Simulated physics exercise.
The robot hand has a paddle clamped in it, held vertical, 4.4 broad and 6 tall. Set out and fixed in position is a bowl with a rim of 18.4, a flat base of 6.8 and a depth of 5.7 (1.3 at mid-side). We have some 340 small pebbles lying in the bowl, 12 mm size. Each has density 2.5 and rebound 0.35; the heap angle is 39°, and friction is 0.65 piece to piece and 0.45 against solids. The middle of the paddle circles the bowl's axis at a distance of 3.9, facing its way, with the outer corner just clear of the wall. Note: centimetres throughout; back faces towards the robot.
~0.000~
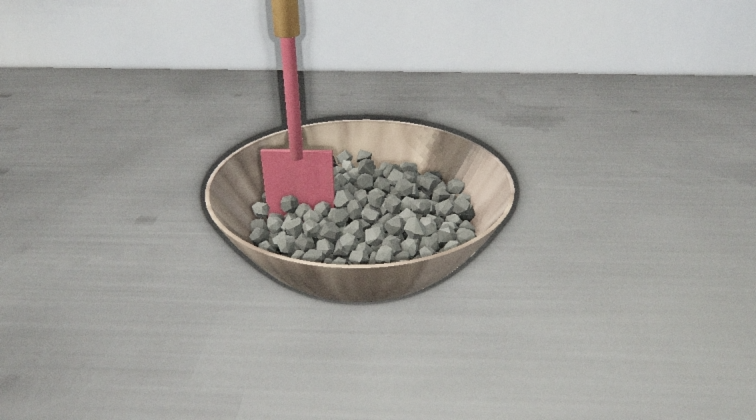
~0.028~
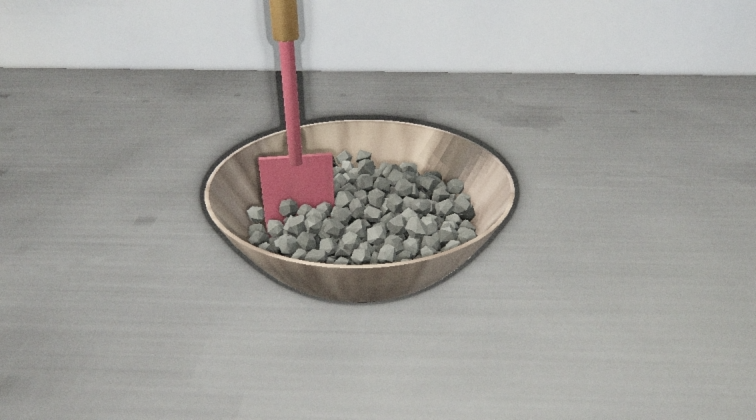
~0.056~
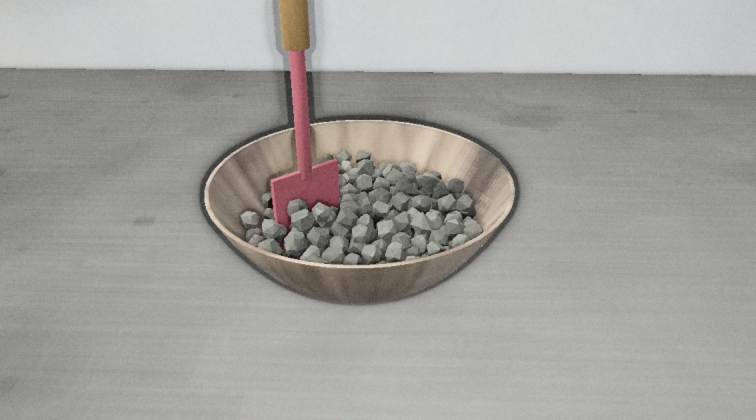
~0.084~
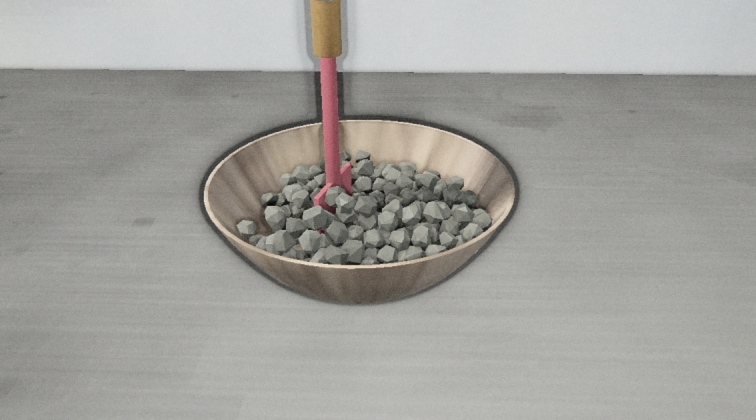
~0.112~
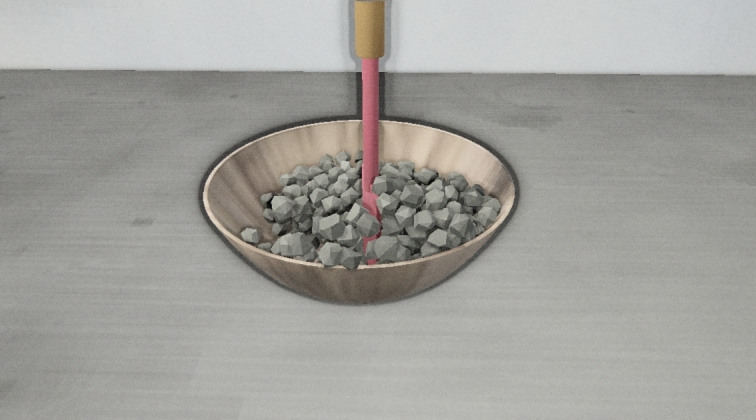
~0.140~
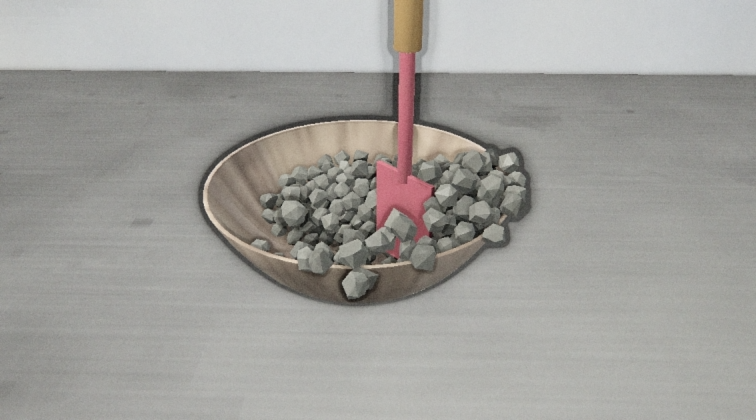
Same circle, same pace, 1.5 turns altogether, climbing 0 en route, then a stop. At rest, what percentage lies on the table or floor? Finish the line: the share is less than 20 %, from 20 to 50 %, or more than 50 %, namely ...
The share is more than 50 %.
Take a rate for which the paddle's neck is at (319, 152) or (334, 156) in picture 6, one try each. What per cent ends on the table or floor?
It comes to close to 30 per cent and close to 35 per cent.
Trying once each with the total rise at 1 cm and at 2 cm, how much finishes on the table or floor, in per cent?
About 60 and 50 per cent.
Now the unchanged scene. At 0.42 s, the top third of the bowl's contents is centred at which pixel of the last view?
Close to pixel (335, 247).
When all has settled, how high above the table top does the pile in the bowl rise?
About 5.5 centimetres.
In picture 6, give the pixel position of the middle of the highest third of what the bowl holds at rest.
About (418, 193).
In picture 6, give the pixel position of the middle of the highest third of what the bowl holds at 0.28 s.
Around (313, 135).
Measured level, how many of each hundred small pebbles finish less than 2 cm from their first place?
I'd guess close to 5 percent of the load.
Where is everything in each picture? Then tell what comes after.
Paddle neck at (295, 128), 0° round; upper third of the load around (374, 204), from x 260 to 470, top at y 155; 340 in the bowl, in the first frame.
Paddle neck at (294, 133), 11° round; upper third of the load around (366, 207), from x 255 to 470, top at y 155, in the second frame.
Paddle neck at (304, 146), 40° round; upper third of the load around (364, 214), from x 250 to 475, top at y 155, in the third frame.
Paddle neck at (332, 155), 71° round; upper third of the load around (377, 215), from x 245 to 480, top at y 160, in the fourth frame.
Paddle neck at (371, 157), 103° round; upper third of the load around (409, 213), from x 250 to 490, top at y 160; 335 in the bowl, 5 in flight or on the tool, in the fifth frame.
Paddle neck at (405, 149), 134° round; upper third of the load around (445, 194), from x 260 to 515, top at y 155; 322 in the bowl, 18 in flight or on the tool, in the sixth frame.
By 0.28 s, 287° round, highest piece 11 above the table; 231 in the bowl, 25 on the table or floor, 84 in flight or on the tool.
By 0.42 s, 81° round, highest piece 10 above the table; 156 in the bowl, 131 on the table or floor, 53 in flight or on the tool.
By 0.68 s, 180° round, highest piece 6 above the table; 205 on the table or floor, 135 in the bowl.
By 1.38 s, 180° round, highest piece 5 above the table; 205 on the table or floor, 135 in the bowl.
Final count, 205 on the table or floor, 135 in the bowl. That is 60 % on the table or floor.
